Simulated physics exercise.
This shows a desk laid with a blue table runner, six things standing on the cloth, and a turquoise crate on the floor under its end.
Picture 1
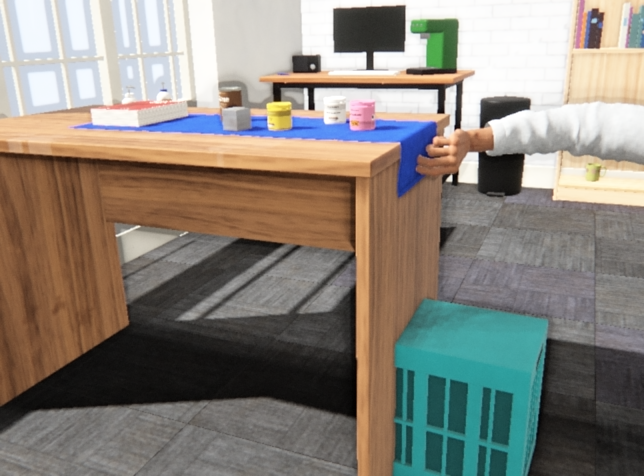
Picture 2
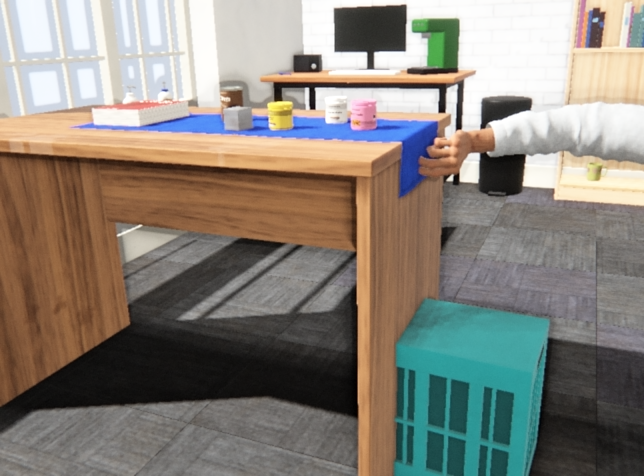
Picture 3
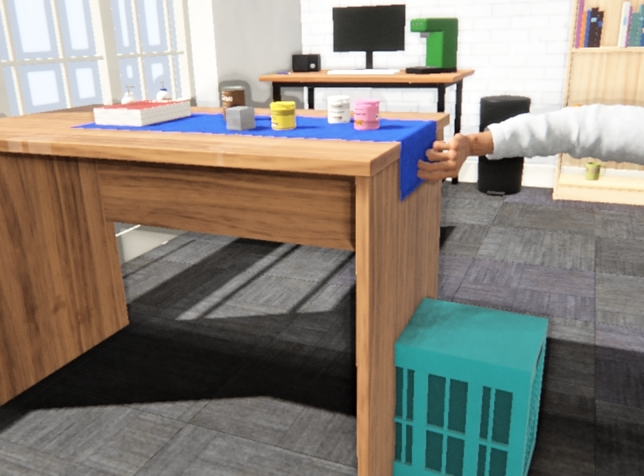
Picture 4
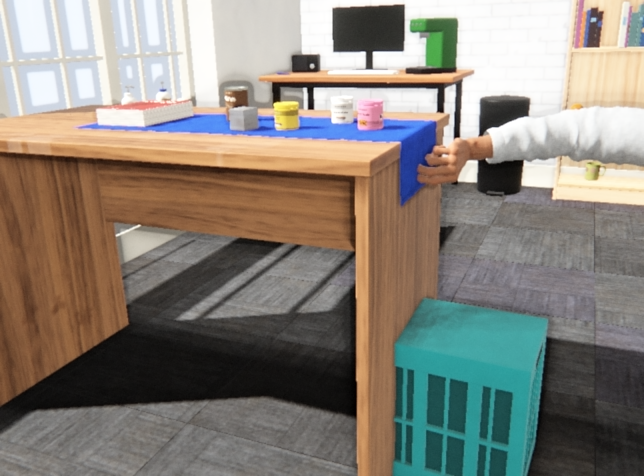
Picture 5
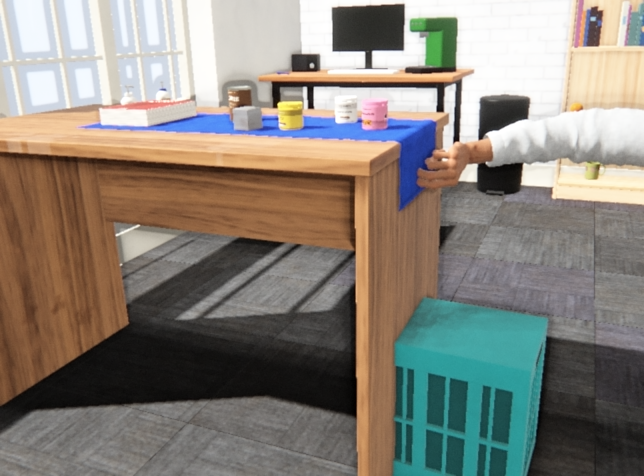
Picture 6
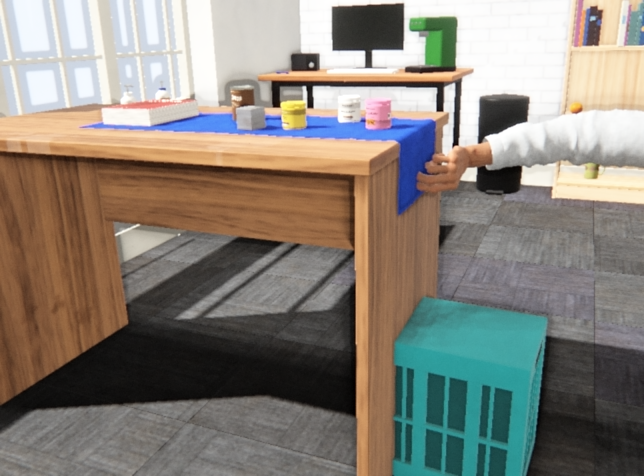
A hand slowly draws the blue cloth and its items slightly right across the desk.
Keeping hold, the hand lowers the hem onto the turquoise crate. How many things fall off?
Okay, the things that come down total three by my count.
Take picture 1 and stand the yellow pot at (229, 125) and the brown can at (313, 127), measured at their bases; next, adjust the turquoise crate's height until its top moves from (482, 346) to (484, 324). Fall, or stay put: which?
Result: Yellow pot still there, brown can gone.
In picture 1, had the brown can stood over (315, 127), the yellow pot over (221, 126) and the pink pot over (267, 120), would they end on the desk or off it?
The brown can goes over; the yellow pot survives; the pink pot does not fall.
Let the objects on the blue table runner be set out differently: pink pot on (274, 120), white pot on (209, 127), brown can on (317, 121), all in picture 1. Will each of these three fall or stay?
Of these three, the pink pot rides it out, the white pot rides it out, the brown can takes a tumble.
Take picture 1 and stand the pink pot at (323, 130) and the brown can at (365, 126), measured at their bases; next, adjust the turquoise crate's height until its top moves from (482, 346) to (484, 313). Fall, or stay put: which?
The pink pot ends up off the top and the brown can ends up off the top.
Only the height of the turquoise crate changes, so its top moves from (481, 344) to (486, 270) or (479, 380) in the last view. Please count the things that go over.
First height: 1; second height: 4.
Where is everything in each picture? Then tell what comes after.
The first frame shows hem (399, 198); pink pot (363, 101); white pot (335, 98); yellow pot (279, 104); grey cube (236, 109); brown can (230, 88); top of the crate (482, 346).
The second frame shows hem (399, 198); pink pot (364, 101).
The third frame shows hem (401, 202); white pot (339, 97).
The fourth frame shows hem (401, 207); yellow pot (286, 103); top of the crate (482, 345).
The fifth frame shows hem (399, 211); grey cube (247, 108).
The sixth frame shows hem (398, 215); pink pot (378, 100); white pot (350, 96); yellow pot (294, 103); grey cube (250, 107); brown can (242, 87).
Early on, hem near (420, 294); pink pot and white pot gone.
Midway, hem on the crate; pink pot, white pot and yellow pot gone.
Finally, hem on the crate; pink pot, white pot and yellow pot gone. It carries off three.
